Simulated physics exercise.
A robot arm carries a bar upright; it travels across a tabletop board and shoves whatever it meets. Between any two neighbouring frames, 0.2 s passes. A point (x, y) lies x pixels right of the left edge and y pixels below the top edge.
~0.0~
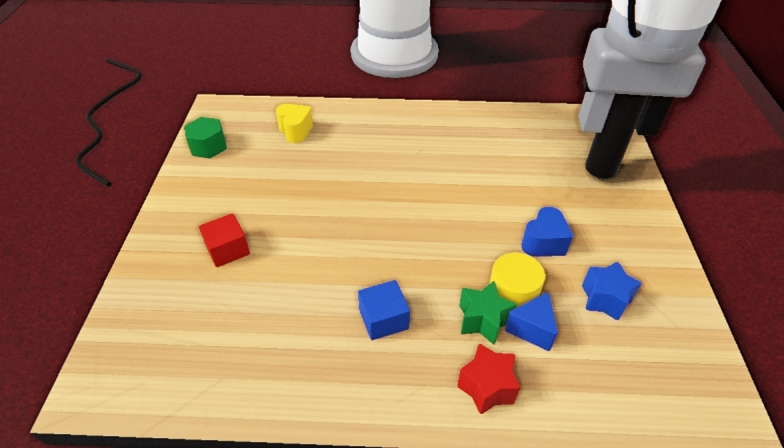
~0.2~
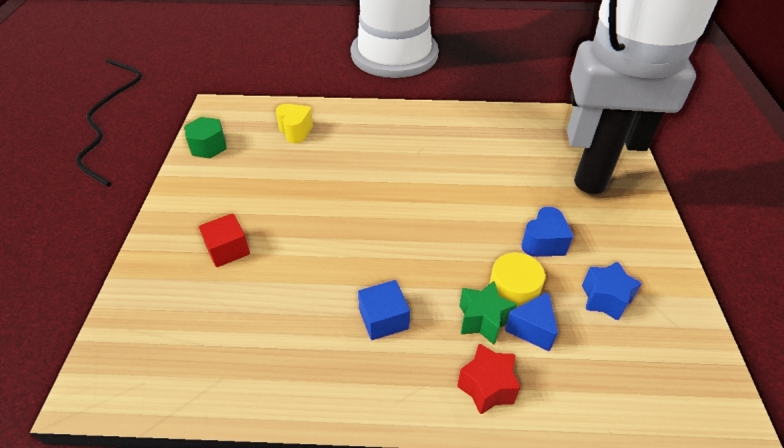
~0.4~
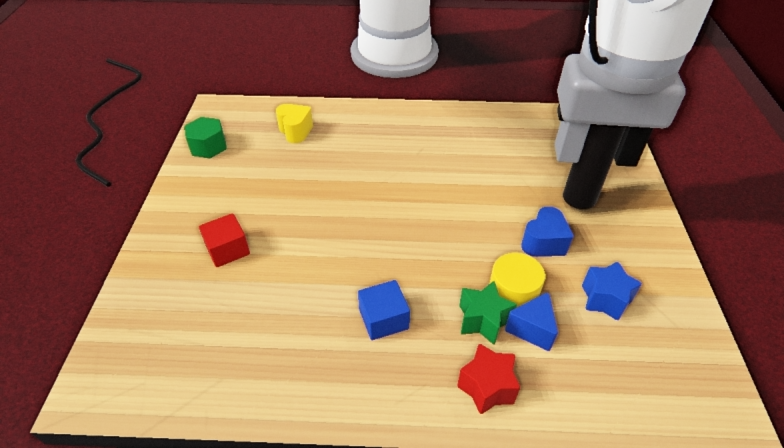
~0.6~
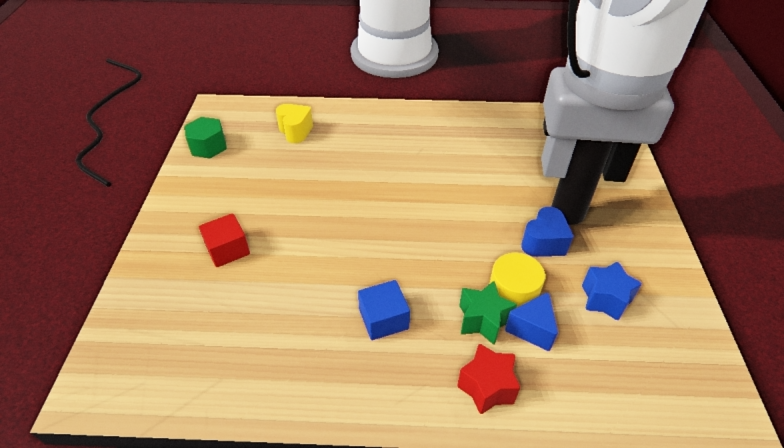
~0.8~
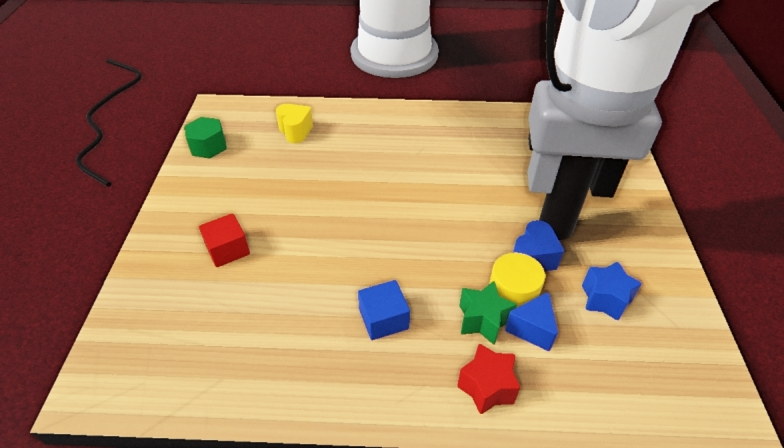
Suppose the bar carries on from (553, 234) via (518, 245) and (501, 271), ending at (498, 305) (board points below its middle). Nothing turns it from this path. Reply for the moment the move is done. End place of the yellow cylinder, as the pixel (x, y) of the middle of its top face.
When the path ends, it will be at (495, 332).
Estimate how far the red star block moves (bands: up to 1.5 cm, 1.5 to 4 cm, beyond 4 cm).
It goes 1.5 to 4 cm.
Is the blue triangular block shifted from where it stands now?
Yes, it checks out.
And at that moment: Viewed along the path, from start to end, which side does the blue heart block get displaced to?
Shifted right.
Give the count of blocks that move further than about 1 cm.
The number will come to 3 or more.
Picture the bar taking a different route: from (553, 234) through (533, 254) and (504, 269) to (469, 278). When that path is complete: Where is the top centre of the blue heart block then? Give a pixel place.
At (444, 285).
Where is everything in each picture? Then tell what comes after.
The first frame shows bar's lower end at (601, 169); green star block at (487, 303); red star block at (492, 370); yellow cylinder at (519, 272); blue triangular block at (538, 312); blue heart block at (550, 224).
The second frame shows bar at (590, 183); blocks still.
The third frame shows bar at (579, 198); blocks still.
The fourth frame shows bar at (568, 213); blocks still.
The fifth frame shows bar at (555, 228); green star block at (487, 303); red star block at (492, 370); yellow cylinder at (519, 272); blue triangular block at (538, 312); blue heart block at (539, 239).
On the path given first. One third of the way, bar at (519, 239); green star block at (477, 322); yellow cylinder at (507, 295); blue triangular block at (541, 321), turned 15° anticlockwise; blue heart block at (508, 254), turned 20° anticlockwise.
Two thirds of the way, bar at (503, 264); green star block at (464, 350); red star block at (489, 398), turned 30° anticlockwise; yellow cylinder at (498, 322); blue triangular block at (544, 329), turned 35° anticlockwise; blue heart block at (486, 281), turned 15° anticlockwise.
At the end, bar at (500, 299); green star block at (459, 359); red star block at (488, 405), turned 50° anticlockwise; yellow cylinder at (495, 332); blue triangular block at (545, 329), turned 35° anticlockwise; blue heart block at (464, 296).
